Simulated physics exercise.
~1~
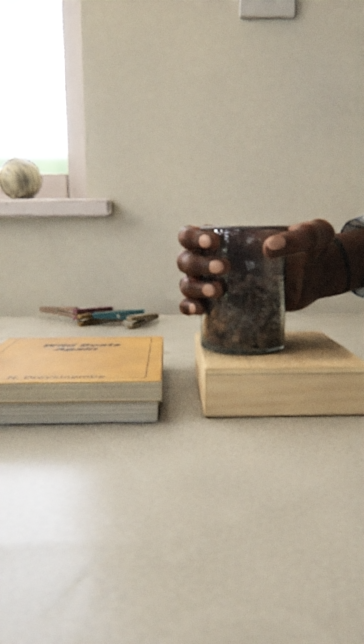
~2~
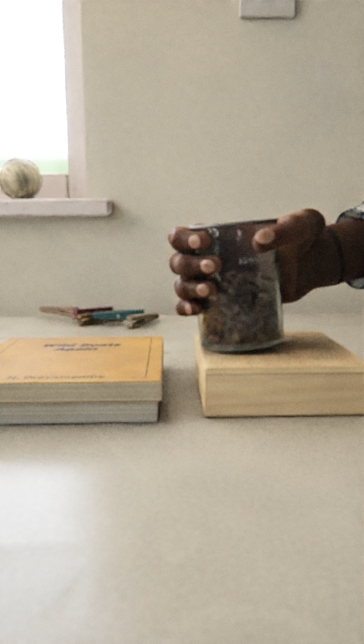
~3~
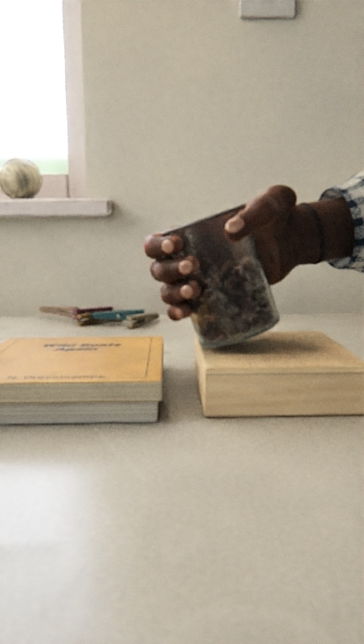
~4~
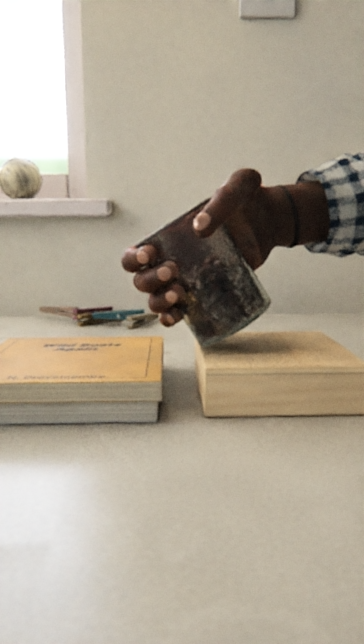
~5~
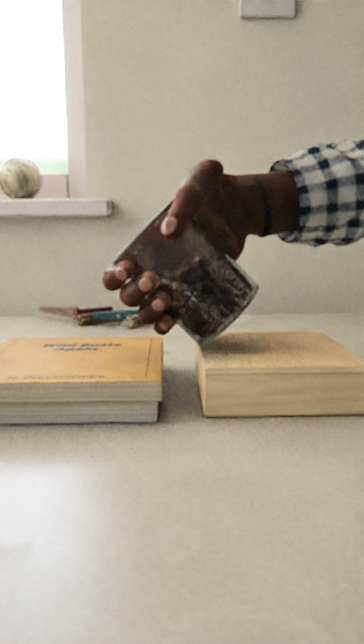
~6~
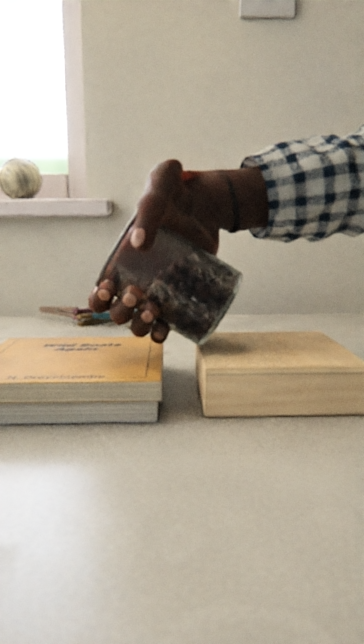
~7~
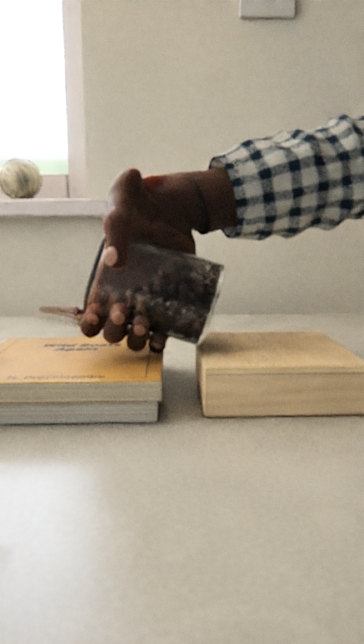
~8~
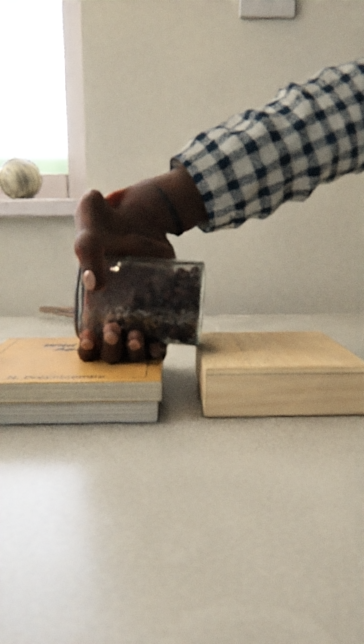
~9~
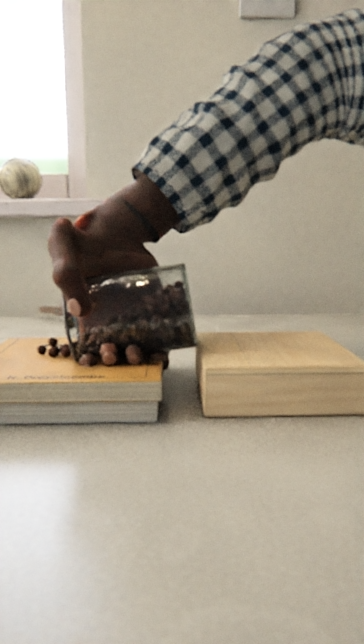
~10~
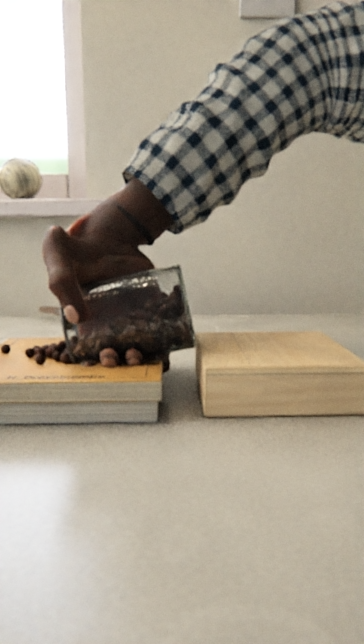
On a pale grey countertop near a window, a hand grips a clear, lidless glass of small dark berries standing on a light wooden block. To its left lies a short pile of books with an orange-yellow cover on top. The hand tips the glass leftward, steadily lowering its rim toward the books while a checked sleeve comes into view from the right. The berries stay inside until the glass lies on its side against the pile. Then a few roll out onto the cover, and at the end the hand still holds the slightly downturned glass there, most berries inside.
